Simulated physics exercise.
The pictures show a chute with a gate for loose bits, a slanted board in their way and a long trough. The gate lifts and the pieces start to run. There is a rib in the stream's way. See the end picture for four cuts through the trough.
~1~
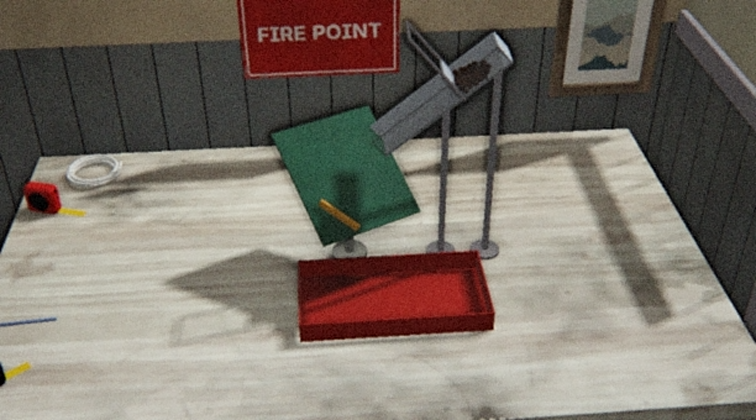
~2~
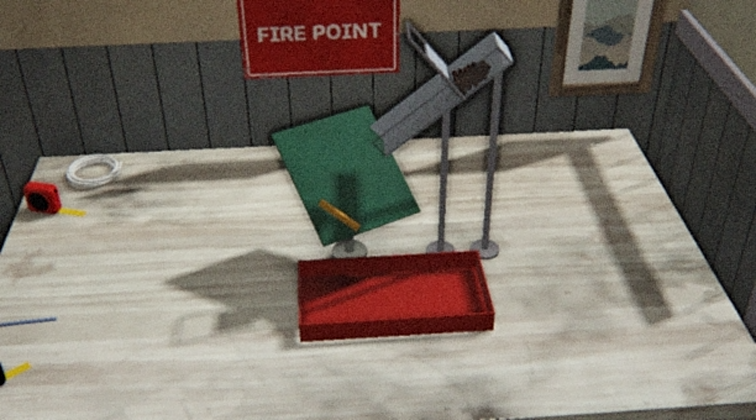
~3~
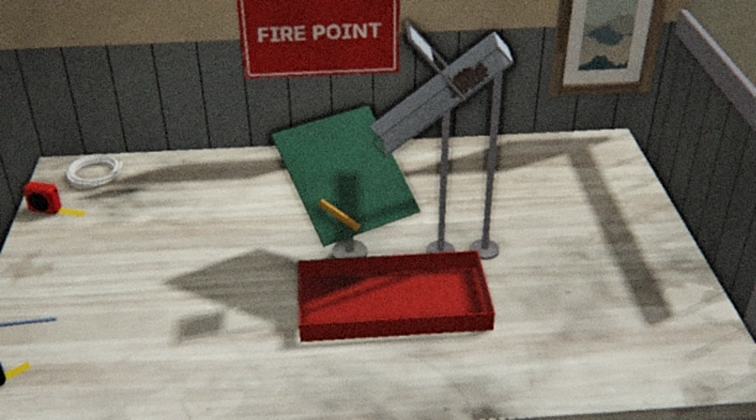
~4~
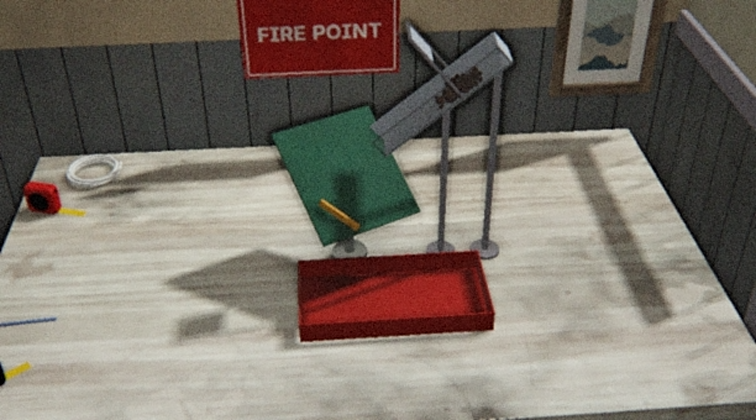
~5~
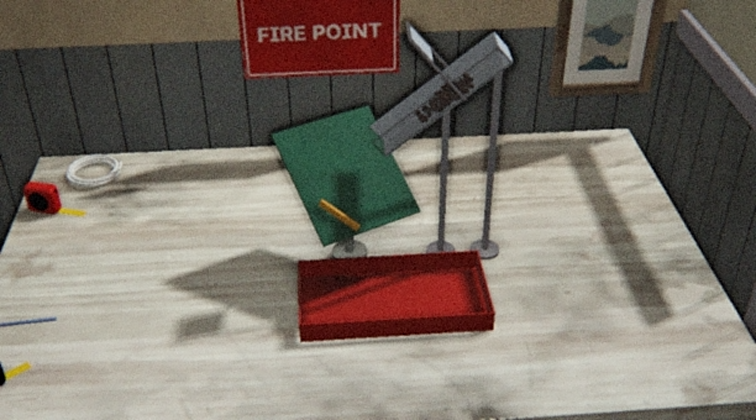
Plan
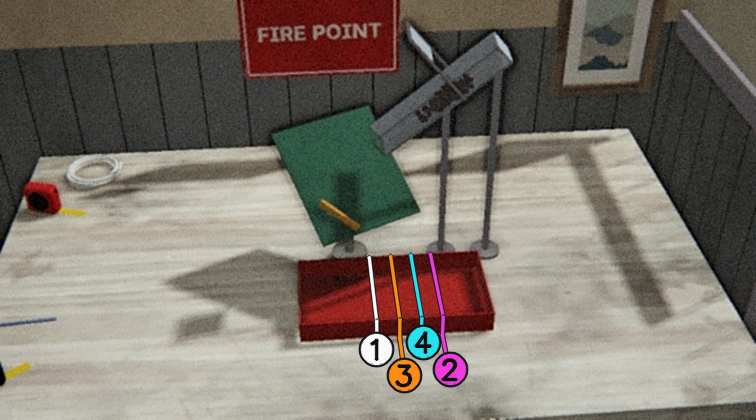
A cluster of small dark brown pieces sits near the top of a sloping grey chute as the gate above it swings up. The pieces then slide down and left, spreading along the chute to about halfway, while the green board, orange rib and empty red trough below stay still.
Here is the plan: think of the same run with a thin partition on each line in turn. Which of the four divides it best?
Best: 3.
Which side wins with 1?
Right.
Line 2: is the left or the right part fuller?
The left side.
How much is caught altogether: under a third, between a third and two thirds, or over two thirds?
About that: Over two thirds.
On the marked copy, line 1 crosses the front rim at (376, 320); line 2 crosses the front rim at (443, 316); line 3 crosses the front rim at (399, 318); line 4 crosses the front rim at (421, 317).
With 1, of what is caught, a stray few on the left of the divider, nearly all on the right.
With 2, of what is caught, all on the left of the divider, none on the right.
With 3, of what is caught, about two thirds on the left of the divider, about a third on the right.
With 4, of what is caught, all on the left of the divider, none on the right.
